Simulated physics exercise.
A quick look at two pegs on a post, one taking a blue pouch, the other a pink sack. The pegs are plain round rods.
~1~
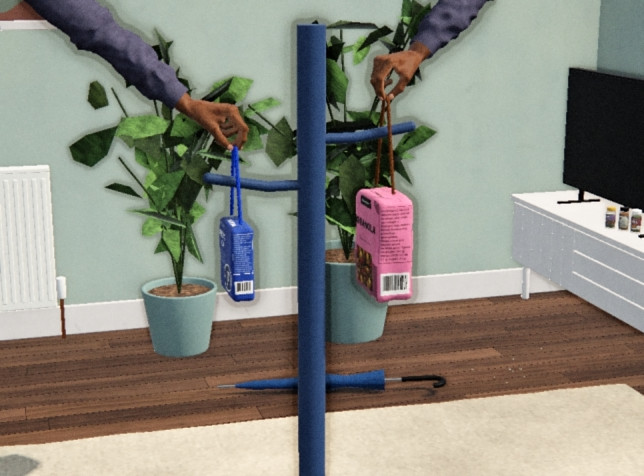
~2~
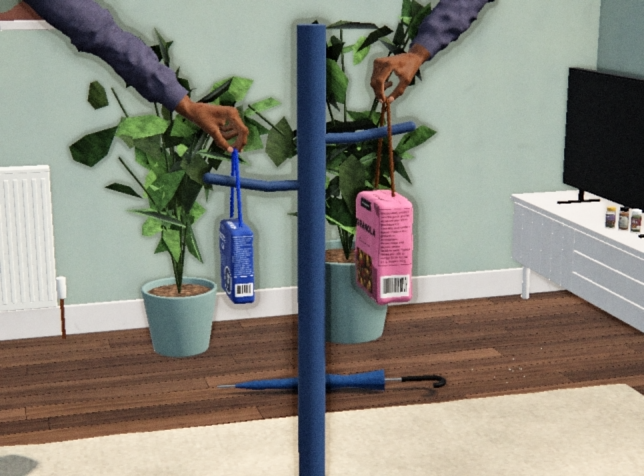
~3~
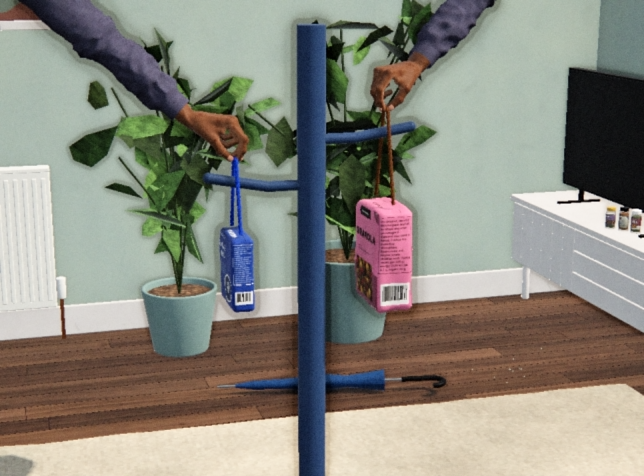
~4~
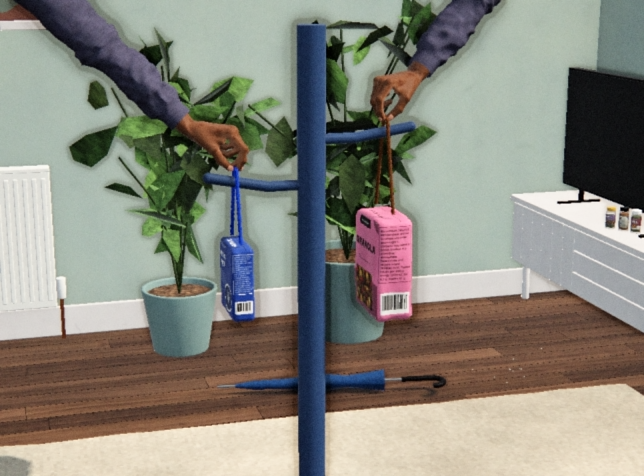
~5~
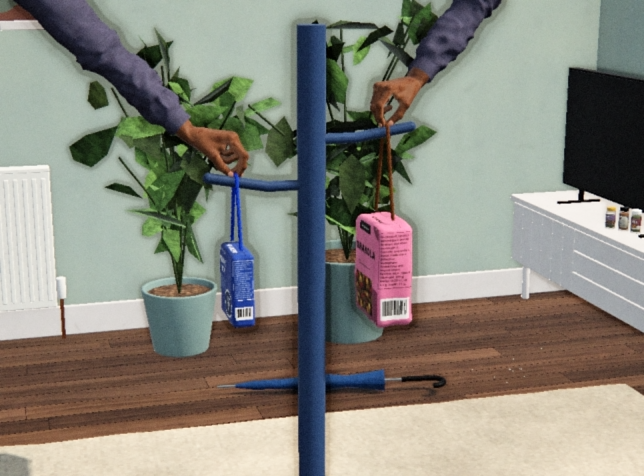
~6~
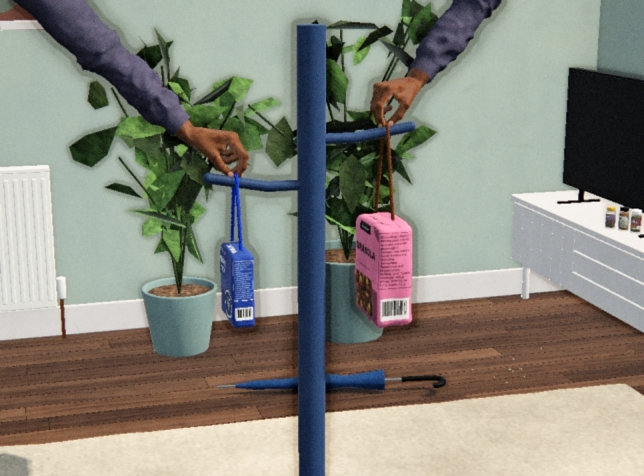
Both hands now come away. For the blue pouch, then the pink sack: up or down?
In the end the blue pouch stays hanging. The pink sack holds on.
Then, 0.26 s on from there, blue pouch still up near (238, 286); pink sack still up near (382, 269).
Then, 0.54 s on from there, blue pouch still up near (243, 287); pink sack still up near (381, 272).
In the end, blue pouch still up near (246, 287); pink sack still up near (381, 272). The blue pouch holds on and the pink sack remains on its peg.
